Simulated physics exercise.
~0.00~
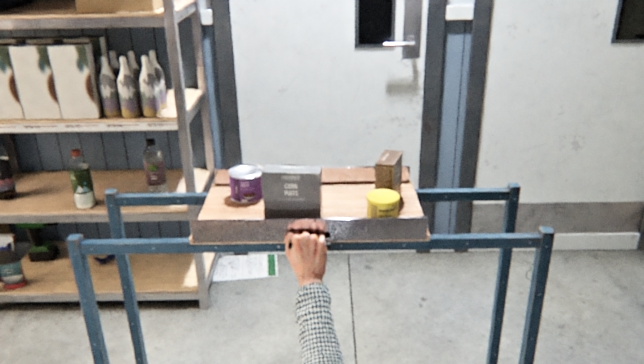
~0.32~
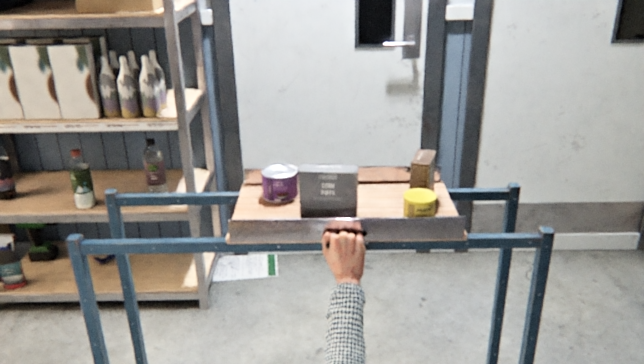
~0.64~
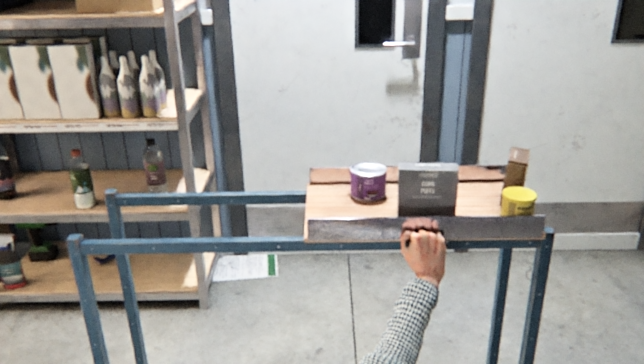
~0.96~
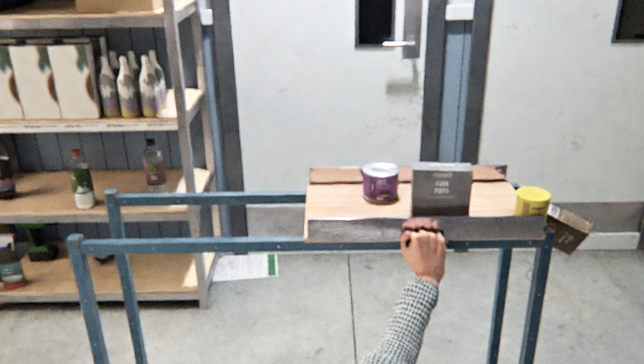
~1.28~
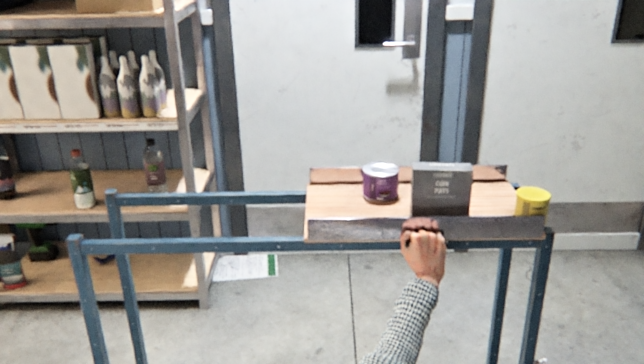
A sliding shelf on a blue frame, pulled by a hand in a checked sleeve, starts moving to the right in a storeroom. It carries a purple tub, an upright dark grey packet, a yellow tin and a small brown packet. The shelf travels further right, and the brown packet begins to tilt near the right end. When the shelf stops, the brown packet tips over the edge and drops out of sight towards the floor. The tub, grey packet and tin shift slightly right but stay on the shelf, the tin at its right edge.
